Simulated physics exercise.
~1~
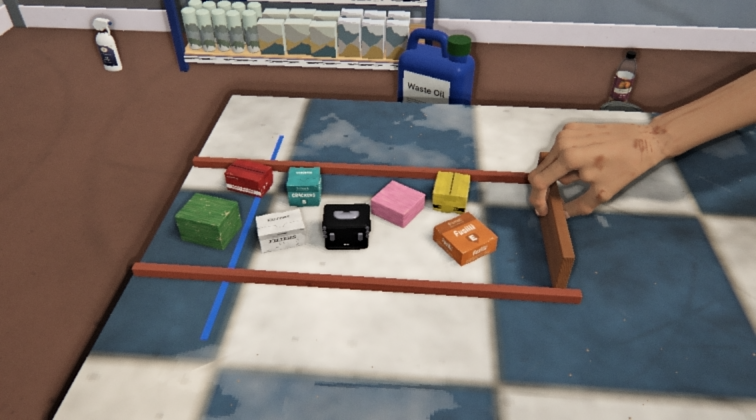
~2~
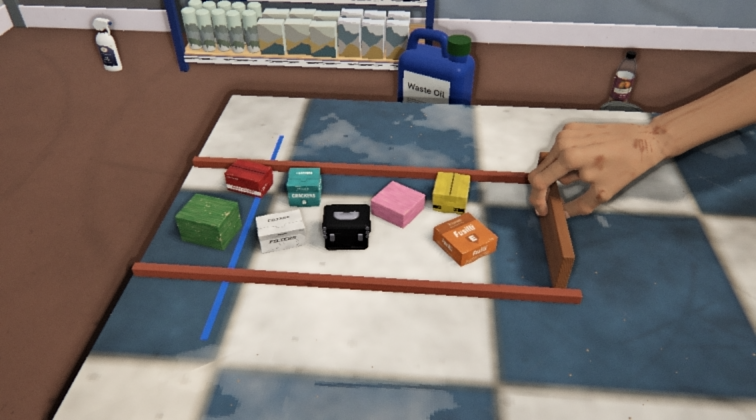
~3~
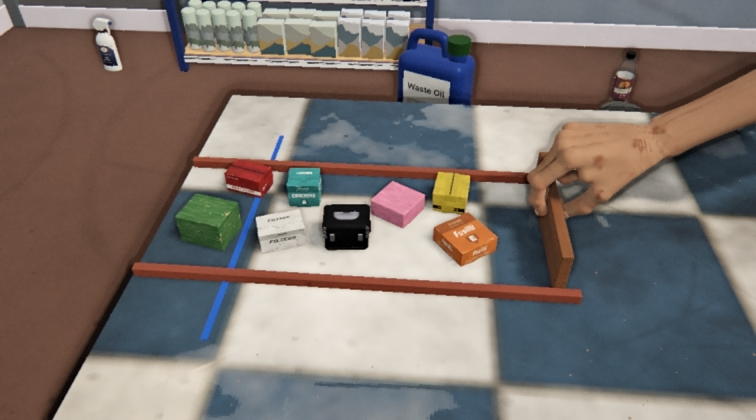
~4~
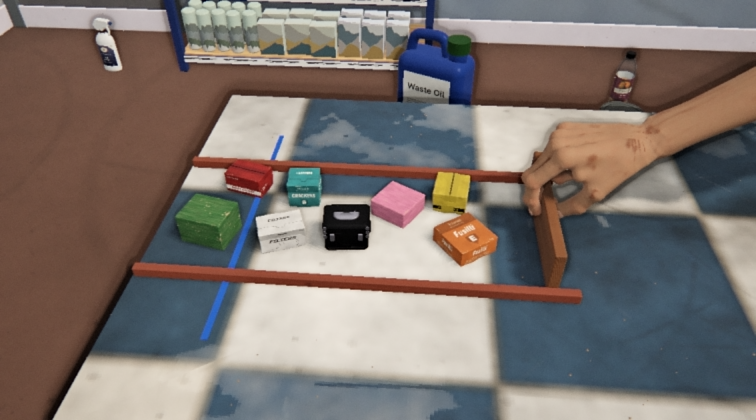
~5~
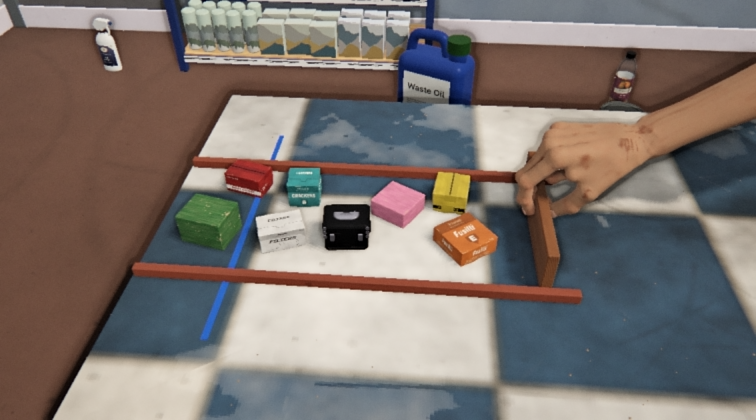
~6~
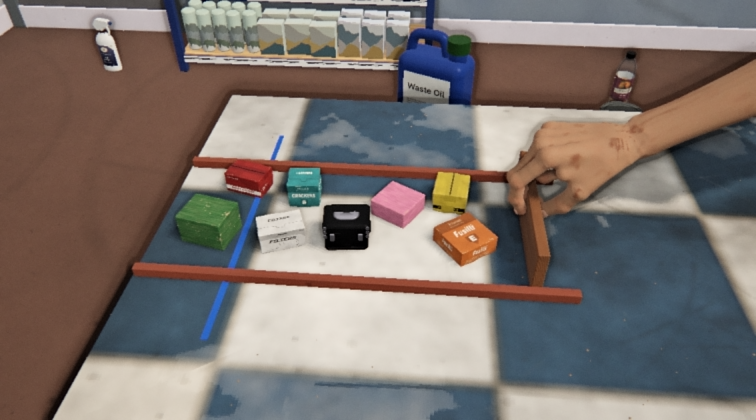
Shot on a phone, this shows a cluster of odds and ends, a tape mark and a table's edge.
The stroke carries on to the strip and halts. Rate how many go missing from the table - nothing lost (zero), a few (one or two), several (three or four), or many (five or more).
Several, three or four.
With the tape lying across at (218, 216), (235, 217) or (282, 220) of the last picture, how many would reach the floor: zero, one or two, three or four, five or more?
Taking the tapes one after another, the count is 5 or more, then three or four, then 1 or 2.
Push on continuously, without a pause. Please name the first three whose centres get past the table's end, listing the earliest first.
First the green block, then the red box, then the white box.
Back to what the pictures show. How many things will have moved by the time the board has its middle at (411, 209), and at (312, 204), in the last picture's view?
4 and 8.
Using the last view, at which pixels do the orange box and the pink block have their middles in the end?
I'd say approximately (217, 222) and then (198, 194).
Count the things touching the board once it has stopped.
The answer is 2.
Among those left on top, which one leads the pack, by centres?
That would be the turquoise box.
A little later, none off yet; green block at rest near (210, 221); red box at rest near (249, 178); white box at rest near (281, 231).
When it is over, the number that fall off is three or four; down, white box, red box and green block.
